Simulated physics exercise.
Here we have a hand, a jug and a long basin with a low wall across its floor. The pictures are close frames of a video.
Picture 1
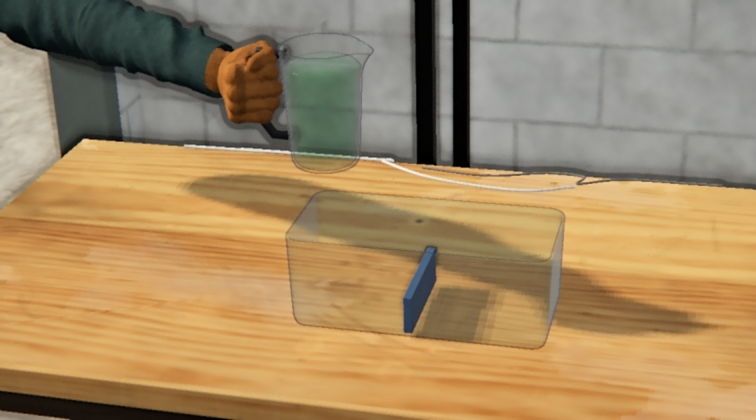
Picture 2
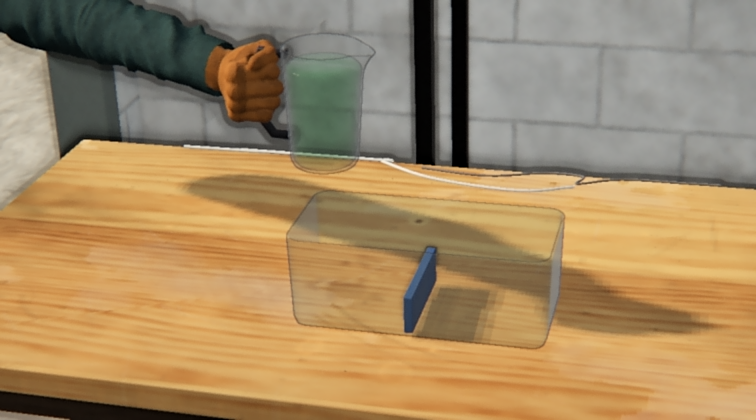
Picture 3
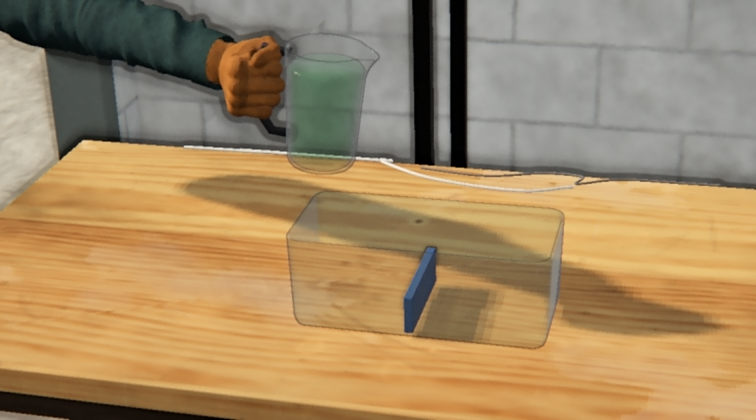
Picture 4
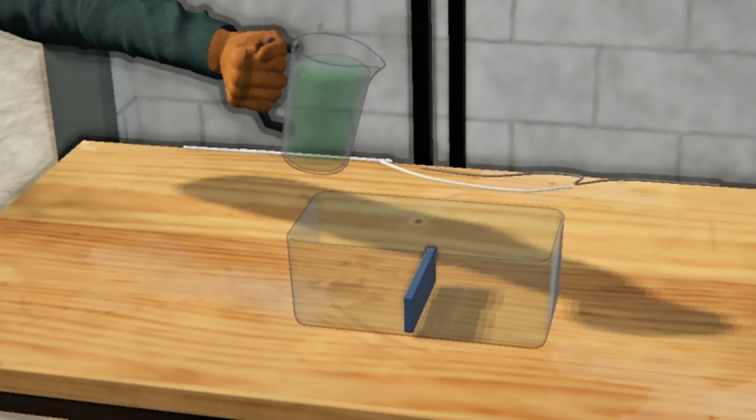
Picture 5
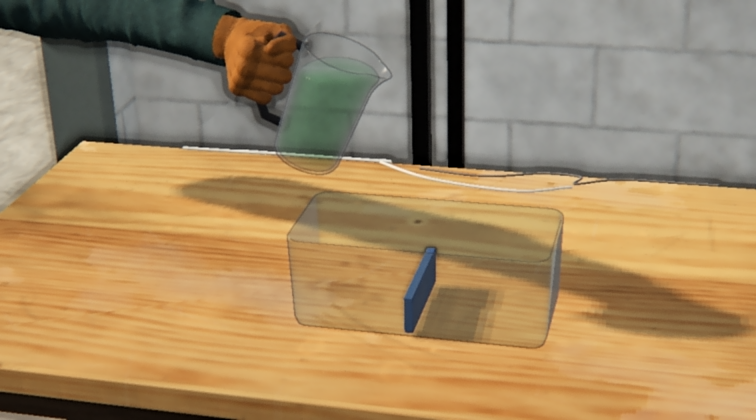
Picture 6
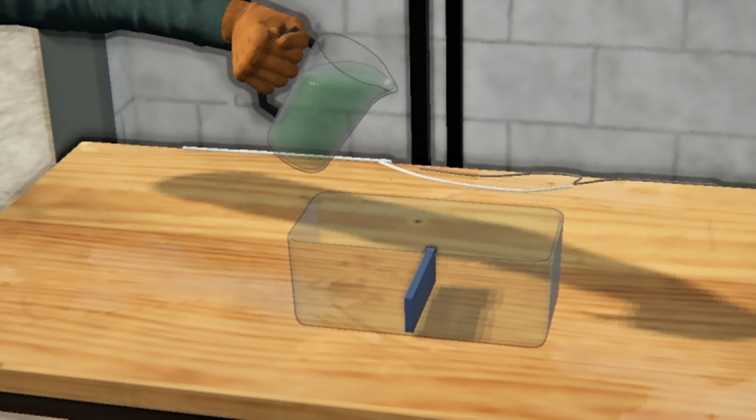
On a wooden table, a gloved hand tilting a clear jug of green liquid rightward above a clear basin with a low blue wall.
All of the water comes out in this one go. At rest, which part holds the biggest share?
It is the right one.
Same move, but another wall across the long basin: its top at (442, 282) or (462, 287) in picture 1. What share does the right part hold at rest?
First some 50, then 15 per cent.
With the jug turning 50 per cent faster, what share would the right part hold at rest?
About 85 per cent.
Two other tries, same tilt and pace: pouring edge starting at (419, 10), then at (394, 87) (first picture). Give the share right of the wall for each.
First some 85, then 95 per cent.
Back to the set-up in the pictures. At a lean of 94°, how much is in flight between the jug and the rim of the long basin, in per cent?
Roughly 20 in a hundred.
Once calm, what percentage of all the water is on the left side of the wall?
Roughly 10 in a hundred.
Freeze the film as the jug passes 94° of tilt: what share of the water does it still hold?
Close to 65 per cent.
A moment on, the tilt is 94° and 66 per cent is still to pour, 0 is left of the wall and 13 right of it.
Next, the tilt is 113° and 16 per cent is still to pour, 6 is left of the wall and 60 right of it.
Then the tilt is 113° and 1 per cent is still to pour, 9 is left of the wall and 88 right of it.
Later the tilt is 113° and 0 per cent is still to pour, 9 is left of the wall and 89 right of it.
Finally, 9 per cent lies left of the wall, 89 right of it and 1 outside.
